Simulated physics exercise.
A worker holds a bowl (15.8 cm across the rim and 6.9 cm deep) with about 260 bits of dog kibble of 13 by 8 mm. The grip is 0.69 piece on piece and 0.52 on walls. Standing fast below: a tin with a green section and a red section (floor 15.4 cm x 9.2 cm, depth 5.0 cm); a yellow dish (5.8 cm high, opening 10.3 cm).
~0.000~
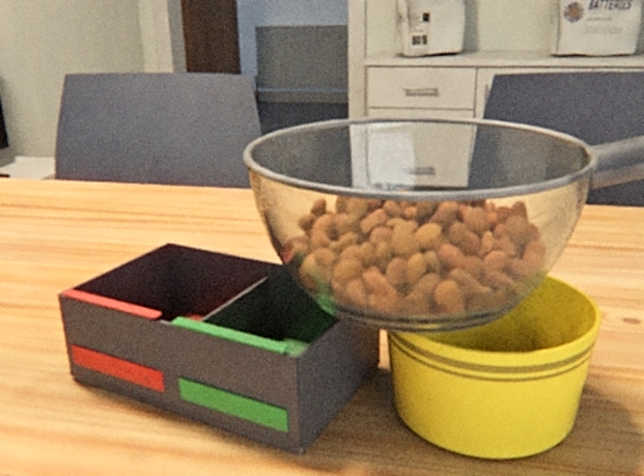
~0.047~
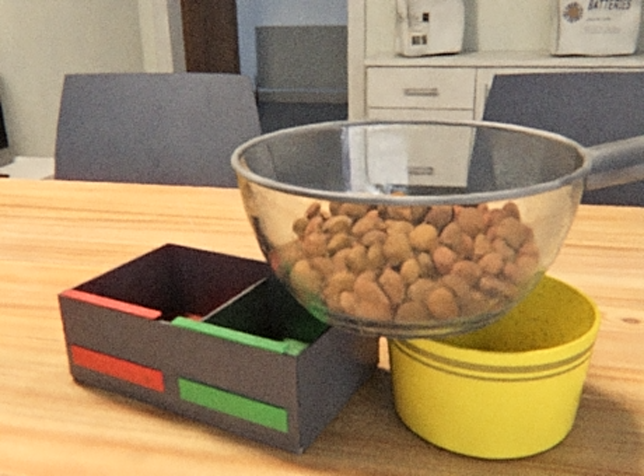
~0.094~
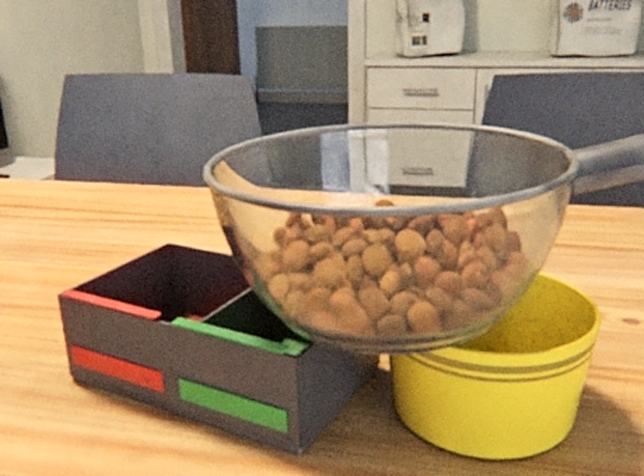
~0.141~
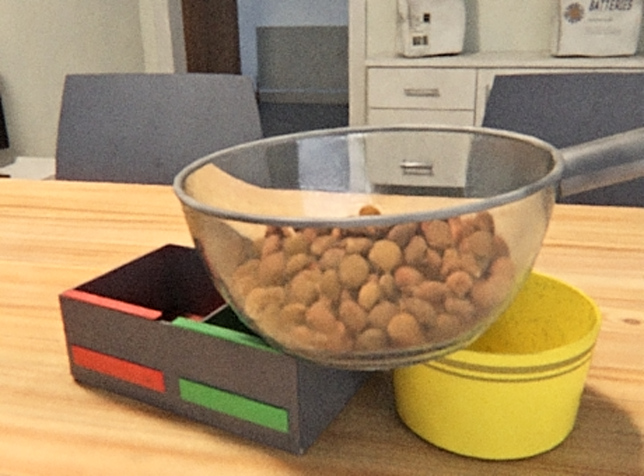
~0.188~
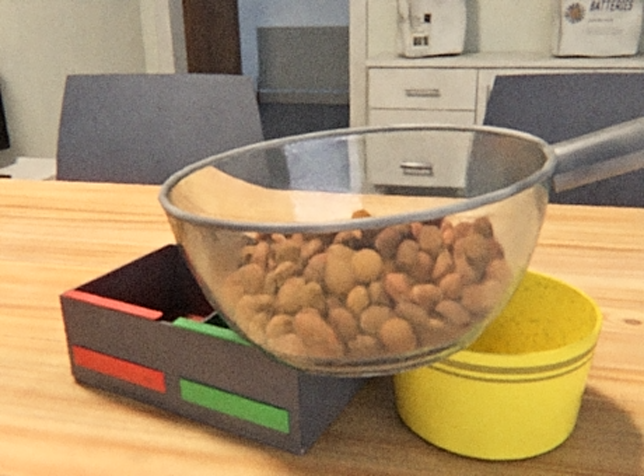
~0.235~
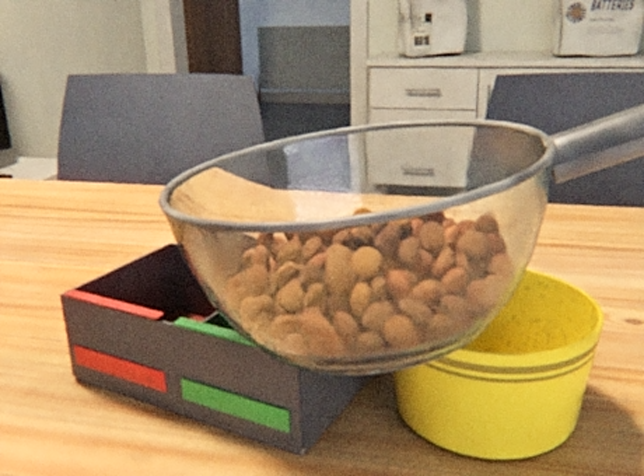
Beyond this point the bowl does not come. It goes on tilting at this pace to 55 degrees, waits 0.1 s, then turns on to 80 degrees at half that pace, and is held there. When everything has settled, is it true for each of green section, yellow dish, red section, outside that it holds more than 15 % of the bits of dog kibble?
Green section: False; yellow dish: False; red section: False; outside: False.
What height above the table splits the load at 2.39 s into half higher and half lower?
Around 12 cm above the table.
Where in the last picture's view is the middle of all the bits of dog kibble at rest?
Close to pixel (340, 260) of the final picture.
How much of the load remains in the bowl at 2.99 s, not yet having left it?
About 95 per cent.
Then, at 1.06 s, tilt 42 degrees; bowl 100 %; middle of all pieces near (390, 238).
Then, at 1.75 s, tilt 58 degrees; bowl 100 %; middle of all pieces near (368, 238).
After 2.39 s, tilt 72 degrees; bowl 100 %; middle of all pieces near (365, 231).
Then, at 2.99 s, tilt 80 degrees; bowl 95 %, green section 5 %; middle of all pieces near (332, 258).
At rest (4.0 s), bowl 90 %, outside 5 %, red section 0 %, green section 5 %, yellow dish 0 %.
